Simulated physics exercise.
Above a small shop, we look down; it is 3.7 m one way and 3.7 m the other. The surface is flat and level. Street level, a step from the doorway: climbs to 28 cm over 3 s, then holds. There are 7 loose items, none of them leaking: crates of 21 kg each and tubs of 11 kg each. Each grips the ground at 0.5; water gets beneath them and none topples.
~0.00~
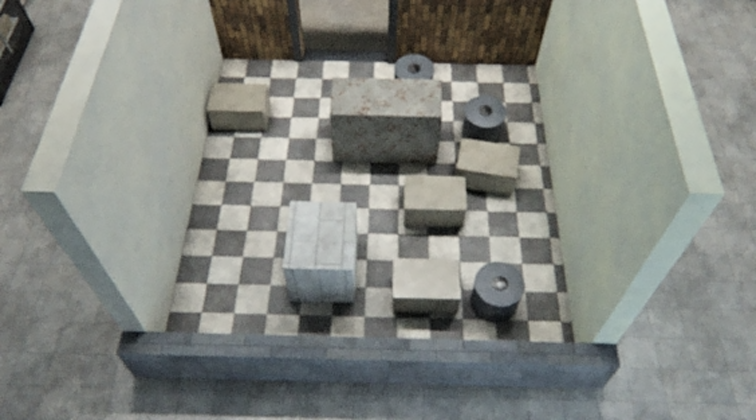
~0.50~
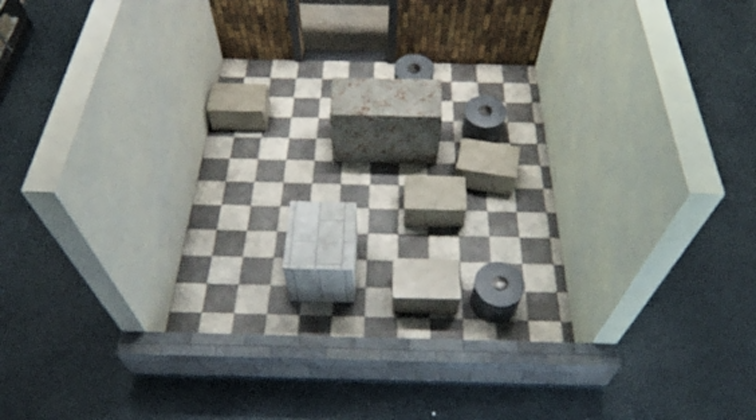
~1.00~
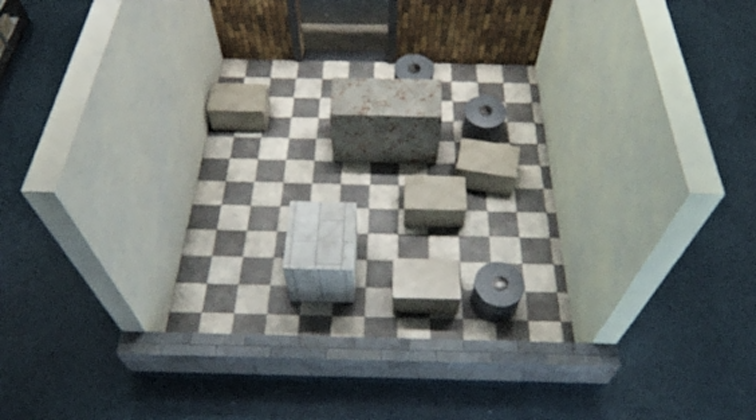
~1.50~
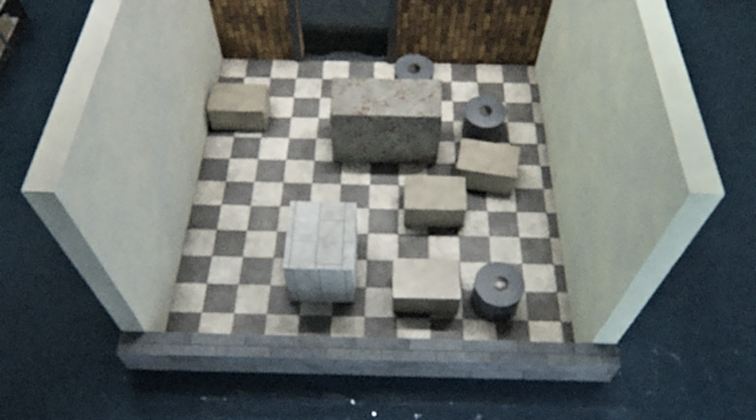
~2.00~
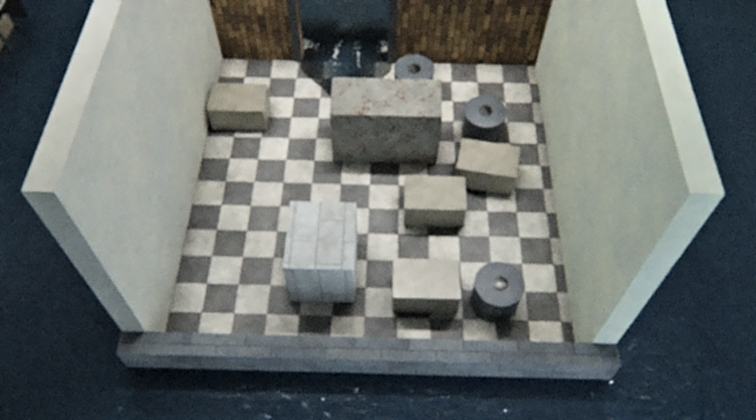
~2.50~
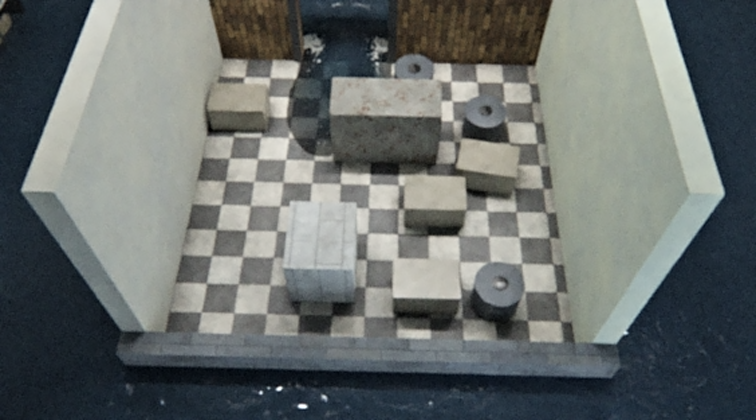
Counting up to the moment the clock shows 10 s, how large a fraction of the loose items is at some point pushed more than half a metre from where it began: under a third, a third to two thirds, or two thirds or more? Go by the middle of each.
The share is in the middle band.
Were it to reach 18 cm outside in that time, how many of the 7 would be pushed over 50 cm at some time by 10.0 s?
So the tally would be 1.
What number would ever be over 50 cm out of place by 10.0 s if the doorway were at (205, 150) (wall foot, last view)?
Count: 5.
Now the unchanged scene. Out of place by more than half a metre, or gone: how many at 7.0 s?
I make it 1.
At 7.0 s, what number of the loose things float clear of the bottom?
Tally: 2 of them.
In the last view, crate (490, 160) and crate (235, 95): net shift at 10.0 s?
Net displacement, in order: 20 cm; 80 cm.
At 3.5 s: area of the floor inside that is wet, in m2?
The covered patch comes to about 4.5 m2.
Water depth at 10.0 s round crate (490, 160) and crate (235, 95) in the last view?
I'd put it at 9 cm and 16 cm respectively.
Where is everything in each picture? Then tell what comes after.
The first frame shows a crate at (435, 193), on the bottom; a crate at (426, 278), on the bottom; 0.0 m2 under water; 0 of 7 have shifted.
The second frame shows a crate at (435, 193), on the bottom; a crate at (426, 278) rests on the ground; water covers 0.0 m2; 0 of 7 have shifted.
The third frame shows a crate at (435, 193) rests on the ground; a crate at (426, 278) rests on the ground; water covers 0.0 m2; 0 of 7 have shifted.
The fourth frame shows a crate at (435, 193) rests on the ground; a crate at (426, 278) rests on the ground; water covers 0.0 m2; 0 of 7 have shifted.
The fifth frame shows a crate at (435, 193), on the bottom; a crate at (426, 278) rests on the ground; 0.4 m2 under water; 0 of 7 have shifted.
The sixth frame shows a crate at (435, 193), on the bottom; a crate at (426, 278) rests on the ground; 1.3 m2 under water; 0 of 7 have shifted.
After 3.5 s 0 of 7 are over 50 cm from their spots; 0 afloat.
After 4.5 s 0 of 7 are over 50 cm from their spots; 0 afloat.
After 7.0 s 1 of 7 are over 50 cm from their spots; 2 afloat.
After 10.0 s 4 of 7 are over 50 cm from their spots, and 4 have been at some point; 7 afloat.
